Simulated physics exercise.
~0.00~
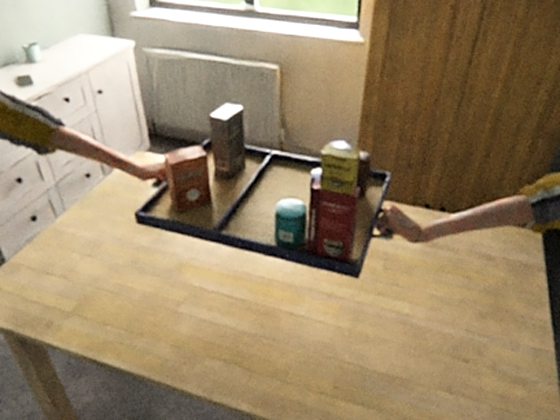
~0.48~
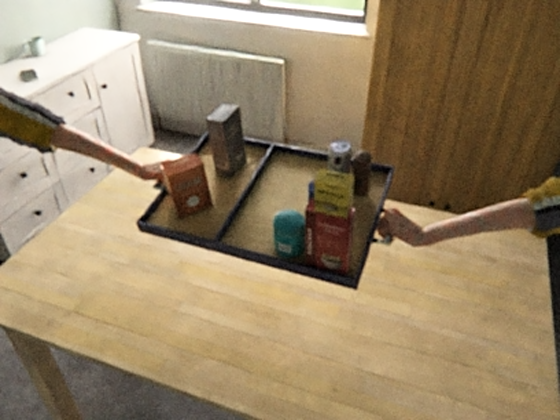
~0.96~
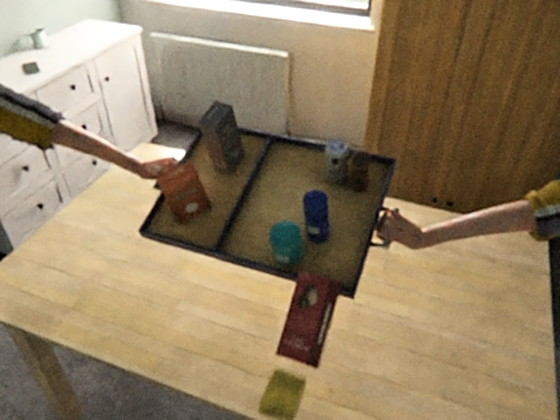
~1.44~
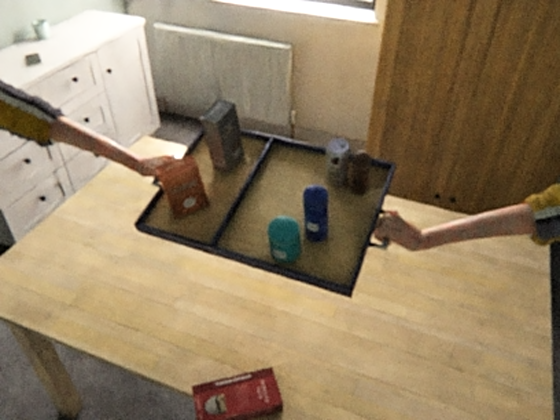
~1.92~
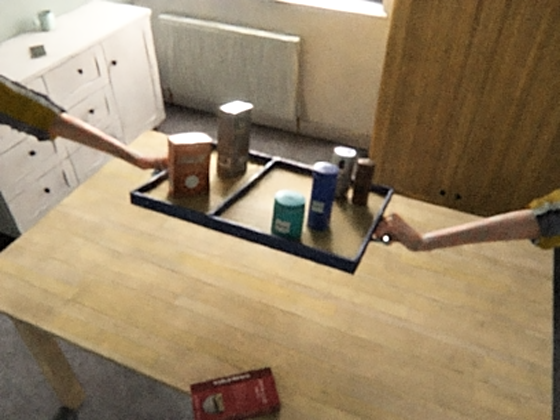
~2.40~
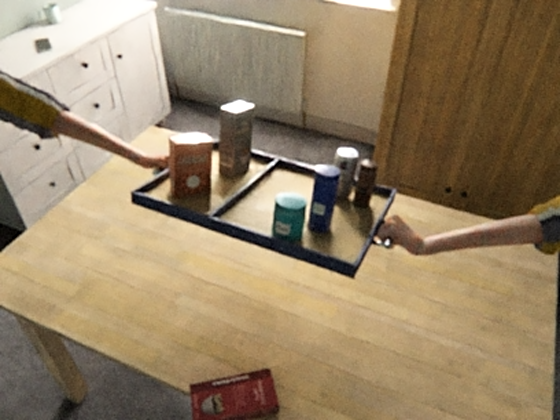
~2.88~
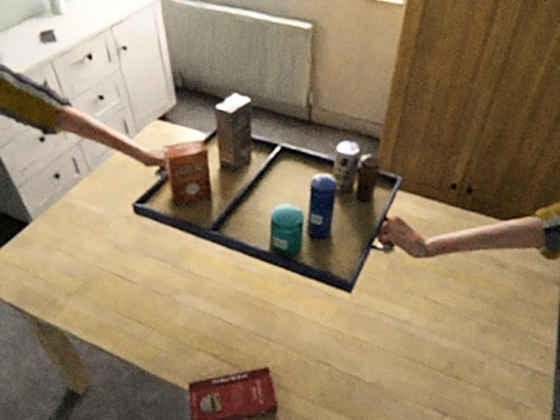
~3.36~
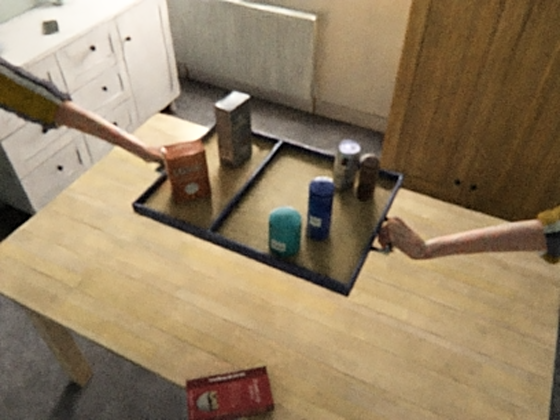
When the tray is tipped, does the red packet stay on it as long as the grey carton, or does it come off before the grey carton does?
The red packet comes off first, dropping over the near edge and ending up on the table, while the grey carton stays on the tray throughout.
